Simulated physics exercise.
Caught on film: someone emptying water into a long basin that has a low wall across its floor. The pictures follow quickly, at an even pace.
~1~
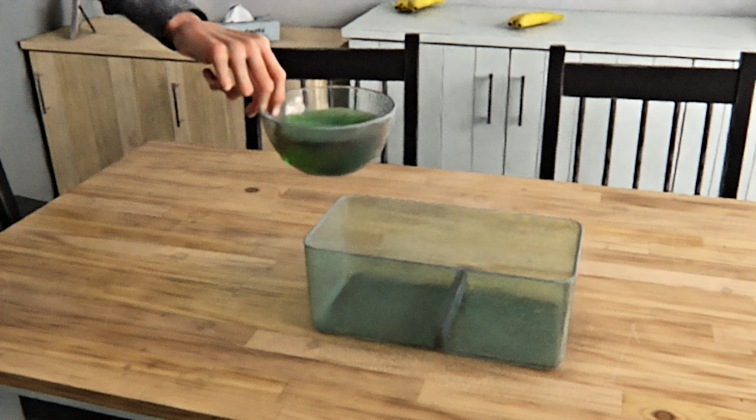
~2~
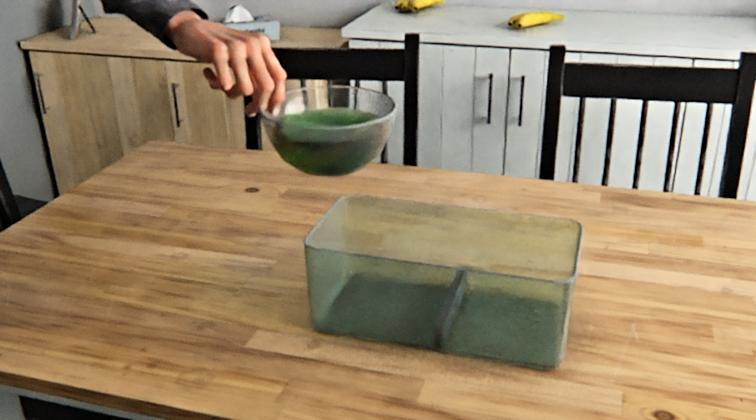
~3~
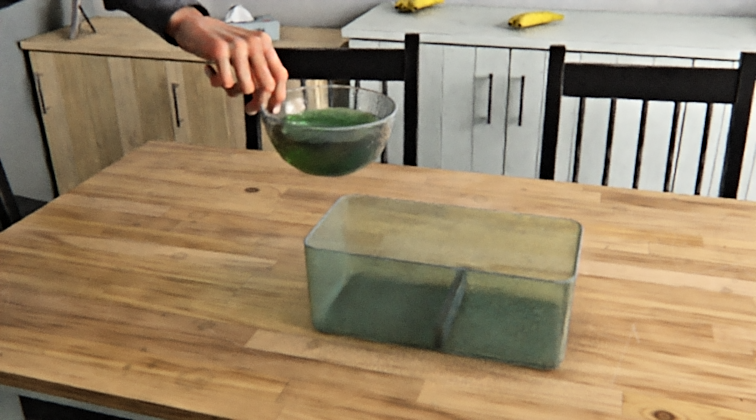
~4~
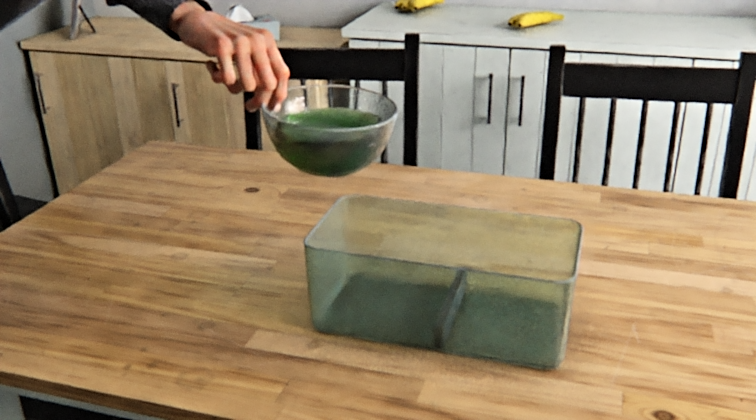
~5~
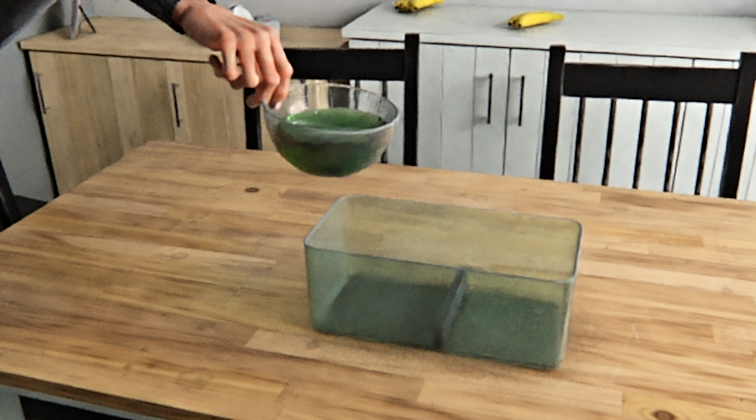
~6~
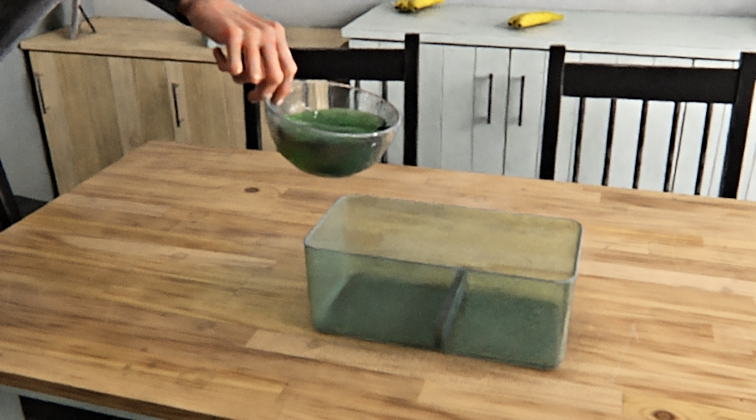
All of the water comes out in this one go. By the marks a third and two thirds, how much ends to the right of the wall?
The share right of the wall is less than a third.
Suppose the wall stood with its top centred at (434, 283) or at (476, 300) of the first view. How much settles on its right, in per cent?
First some 50, then 10 per cent.
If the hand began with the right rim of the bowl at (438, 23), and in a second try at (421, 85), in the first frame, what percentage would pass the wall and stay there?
About 85 and 70 per cent.
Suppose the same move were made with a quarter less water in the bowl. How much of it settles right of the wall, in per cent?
Close to 5 per cent.
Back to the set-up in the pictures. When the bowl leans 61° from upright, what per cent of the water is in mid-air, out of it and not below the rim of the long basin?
Close to 30 per cent.
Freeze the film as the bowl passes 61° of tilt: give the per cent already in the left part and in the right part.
Left: 15 %. Right: 0 %.
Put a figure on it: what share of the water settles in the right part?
Near 20 %.
A moment on, the bowl is tipped part way and 55 per cent is still to pour, 16 is left of the wall and 1 right of it.
Next, the bowl is tipped on its side and 2 per cent is still to pour, 74 is left of the wall and 18 right of it.
Then the bowl is tipped right over and 0 per cent is still to pour, 78 is left of the wall and 21 right of it.
Later the bowl is tipped right over and 0 per cent is still to pour, 78 is left of the wall and 22 right of it.
In the end 78 per cent lies left of the wall, 22 right of it and 0 outside.
